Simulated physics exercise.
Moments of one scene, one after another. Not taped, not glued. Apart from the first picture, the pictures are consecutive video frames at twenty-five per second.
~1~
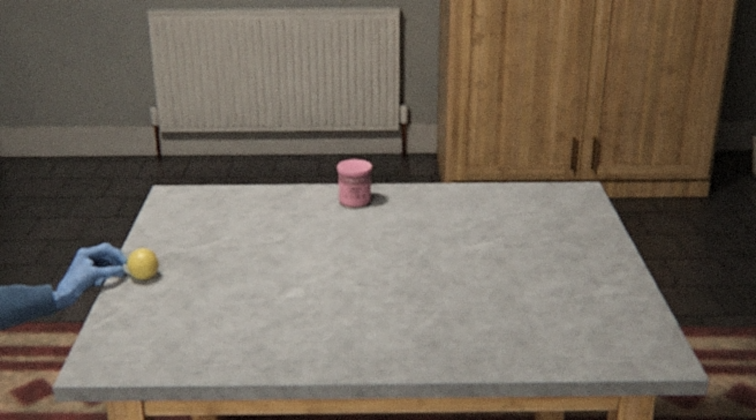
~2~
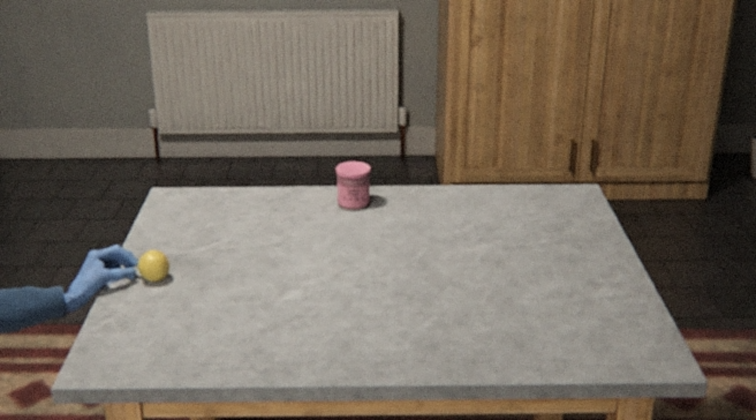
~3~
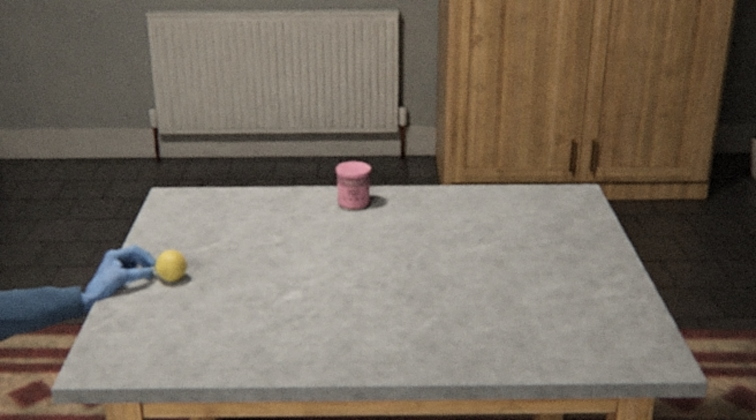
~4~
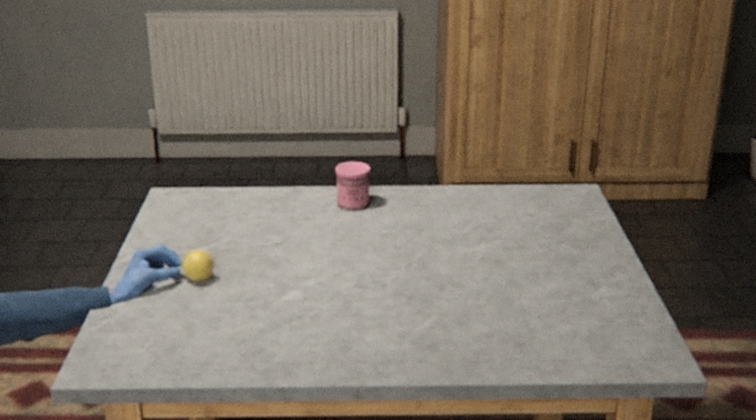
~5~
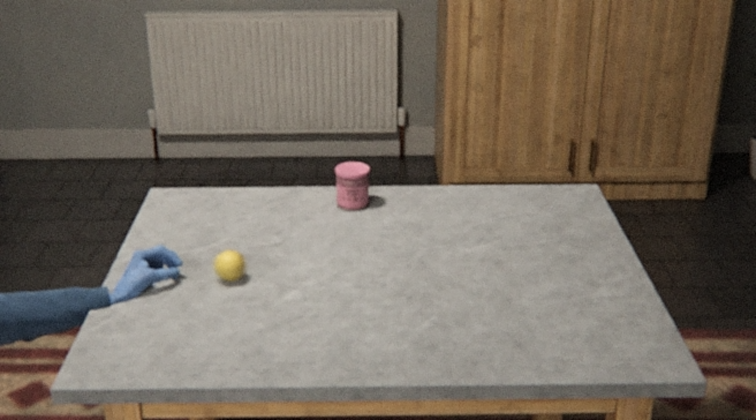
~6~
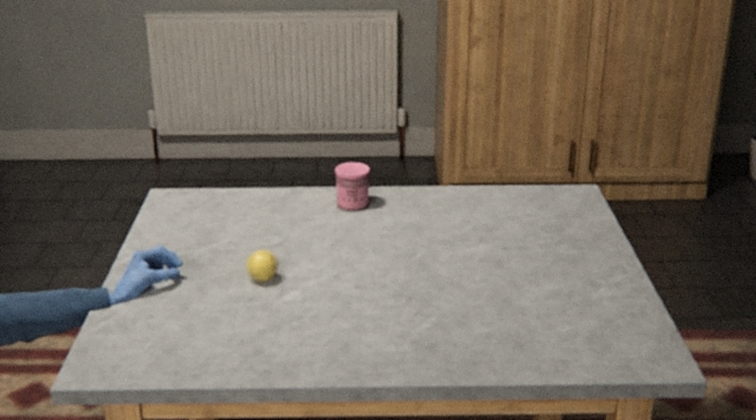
At first, a blue-gloved hand at the left edge of a grey table holds a yellow lemon, with a pink tub standing near the back. The hand pushes the lemon to the right, then stays still with fingers open as the lemon moves farther right, away from it.
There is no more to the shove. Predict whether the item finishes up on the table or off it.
Off the table.
Then, 0.40 s later than the last frame, yellow lemon moved well along near (565, 263).
Then, 0.80 s later than the last frame, yellow lemon now off the table.
When it is over, off the table, yellow lemon.
